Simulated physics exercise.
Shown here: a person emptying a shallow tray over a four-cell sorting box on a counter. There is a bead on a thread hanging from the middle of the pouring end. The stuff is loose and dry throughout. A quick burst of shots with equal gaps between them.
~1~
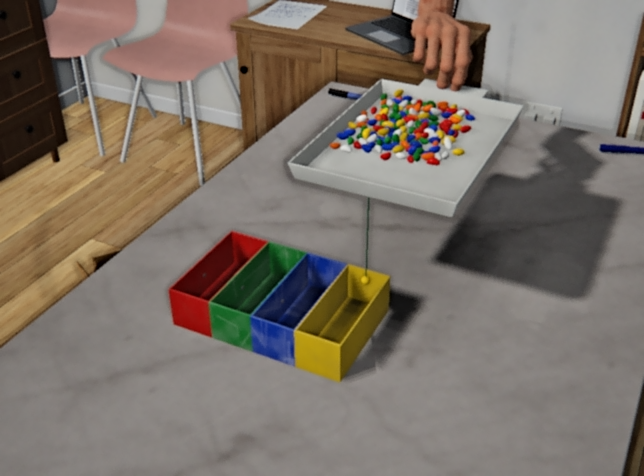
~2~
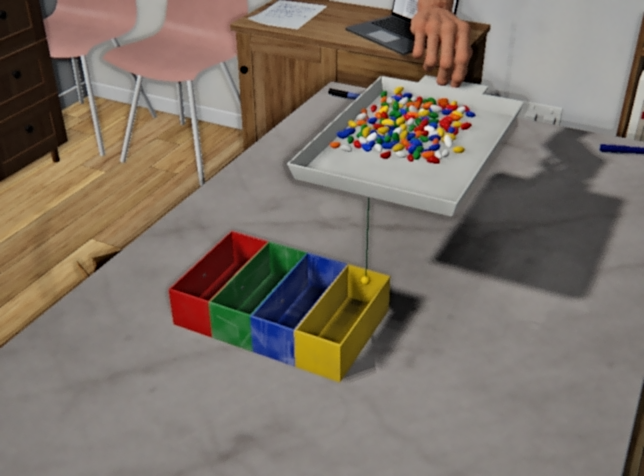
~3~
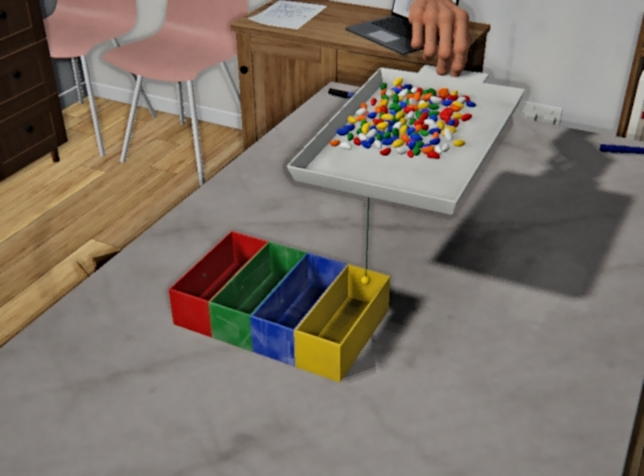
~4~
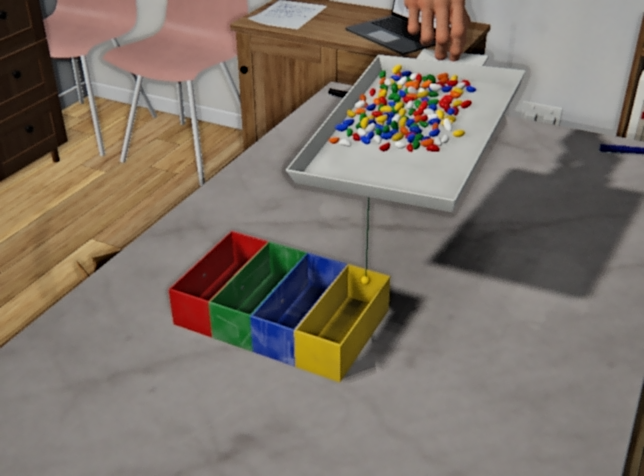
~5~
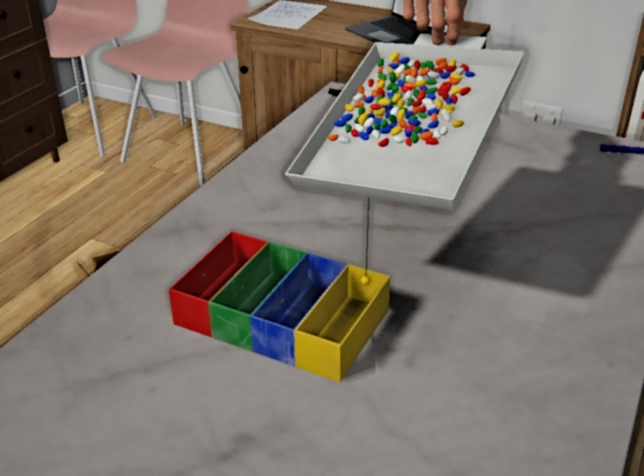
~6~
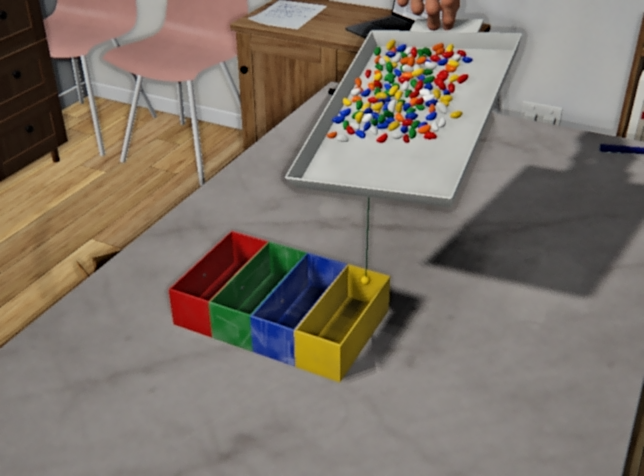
A hand gradually tilts a white tray of colorful jelly beans above a four-colored sorting box.
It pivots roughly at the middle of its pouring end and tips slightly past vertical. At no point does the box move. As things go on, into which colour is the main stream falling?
The main stream falls into the blue cell.
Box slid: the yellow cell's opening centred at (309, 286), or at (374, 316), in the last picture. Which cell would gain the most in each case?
In the first try it is the yellow cell, in the second it is the green one.
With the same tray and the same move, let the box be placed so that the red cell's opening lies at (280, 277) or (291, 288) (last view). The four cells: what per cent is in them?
Try 1: Some 90 %; try 2: Some 80 %.
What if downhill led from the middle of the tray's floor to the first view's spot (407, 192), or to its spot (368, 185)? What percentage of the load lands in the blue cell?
Shares: About 0 in a hundred, then about 30 in a hundred.
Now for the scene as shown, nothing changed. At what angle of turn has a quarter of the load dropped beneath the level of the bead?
The angle is around 80°.
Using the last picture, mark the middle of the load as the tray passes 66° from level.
In the last view, the load is centred near (324, 172).
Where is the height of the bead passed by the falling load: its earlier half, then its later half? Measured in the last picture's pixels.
First part (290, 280), rest (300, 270).
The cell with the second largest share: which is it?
After the leader, it is the green one.
Shortly afterwards, tray tipped steeply; the bulk on the tray; only a few in the green cell; only a few in the blue cell; a little falling or outside the box.
Next, tray tipped past a quarter turn; a little on the tray; near a third in the blue cell; near a quarter in the green cell; a little in the yellow cell; near a quarter falling or outside the box.
Some moments later, tray tipped past a quarter turn; near half in the blue cell; near a quarter in the green cell; a little in the yellow cell; only a few falling or outside the box.
In the end, tray tipped past a quarter turn; near half in the blue cell; near a quarter in the green cell; a little in the yellow cell; none at all in the red cell; only a few outside the box.
